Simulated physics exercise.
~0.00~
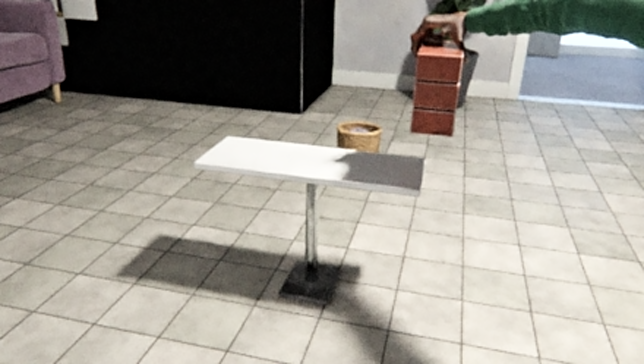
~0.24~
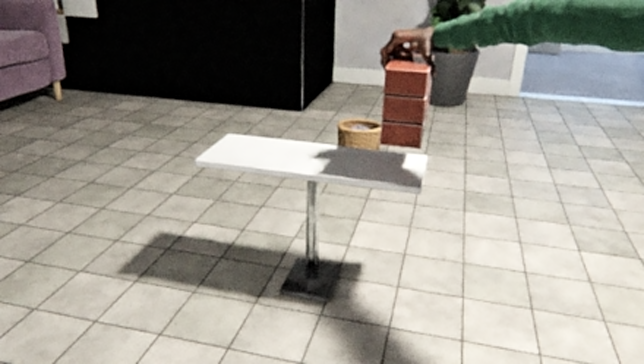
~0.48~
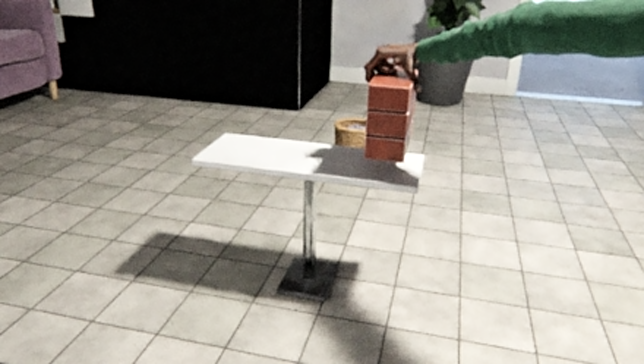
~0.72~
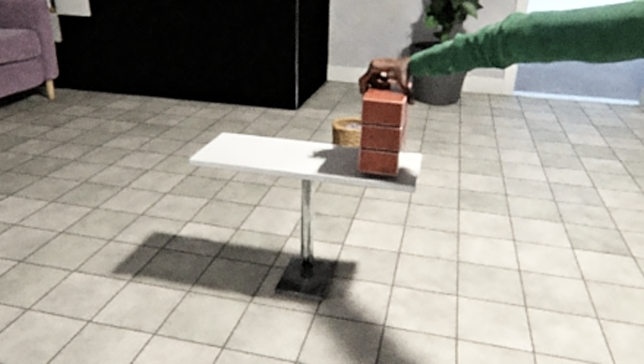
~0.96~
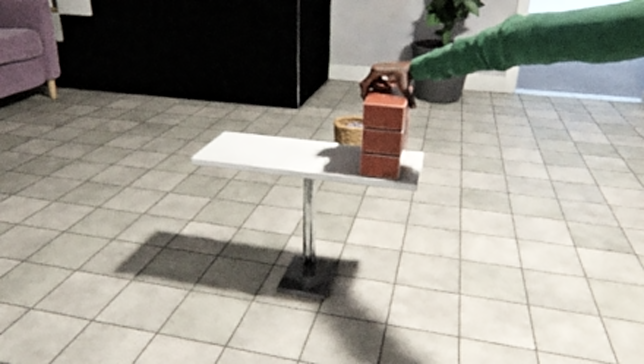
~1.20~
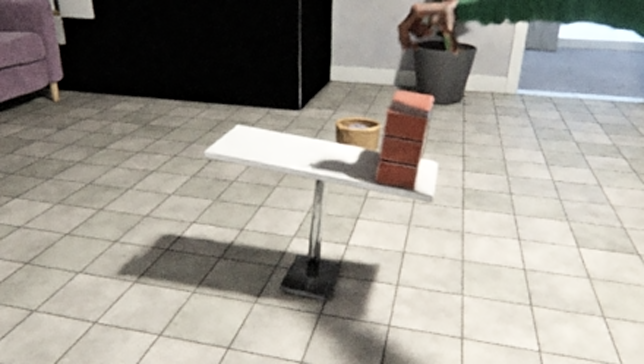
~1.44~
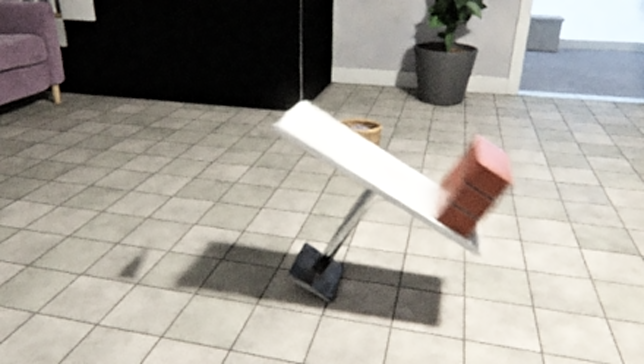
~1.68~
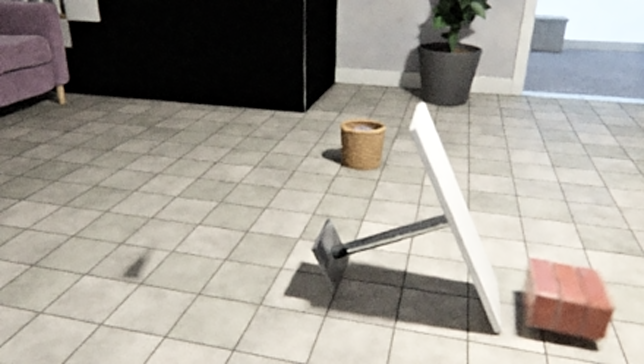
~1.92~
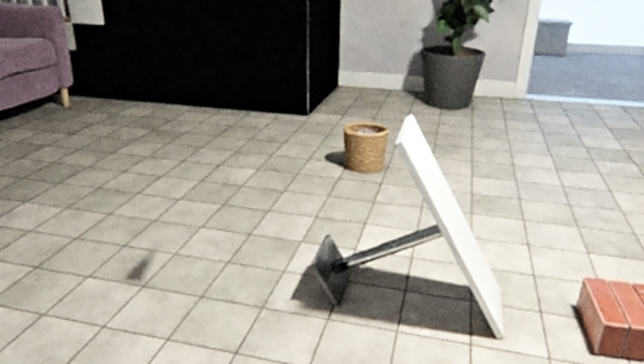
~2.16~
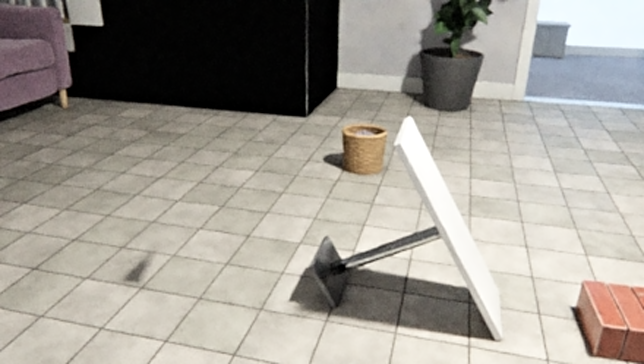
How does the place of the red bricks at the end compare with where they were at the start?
At the start the bricks were held up by a hand beyond the table, toward the upper right. By the end they were lying on the tiled floor to the right of the toppled table, lower and farther right in view.
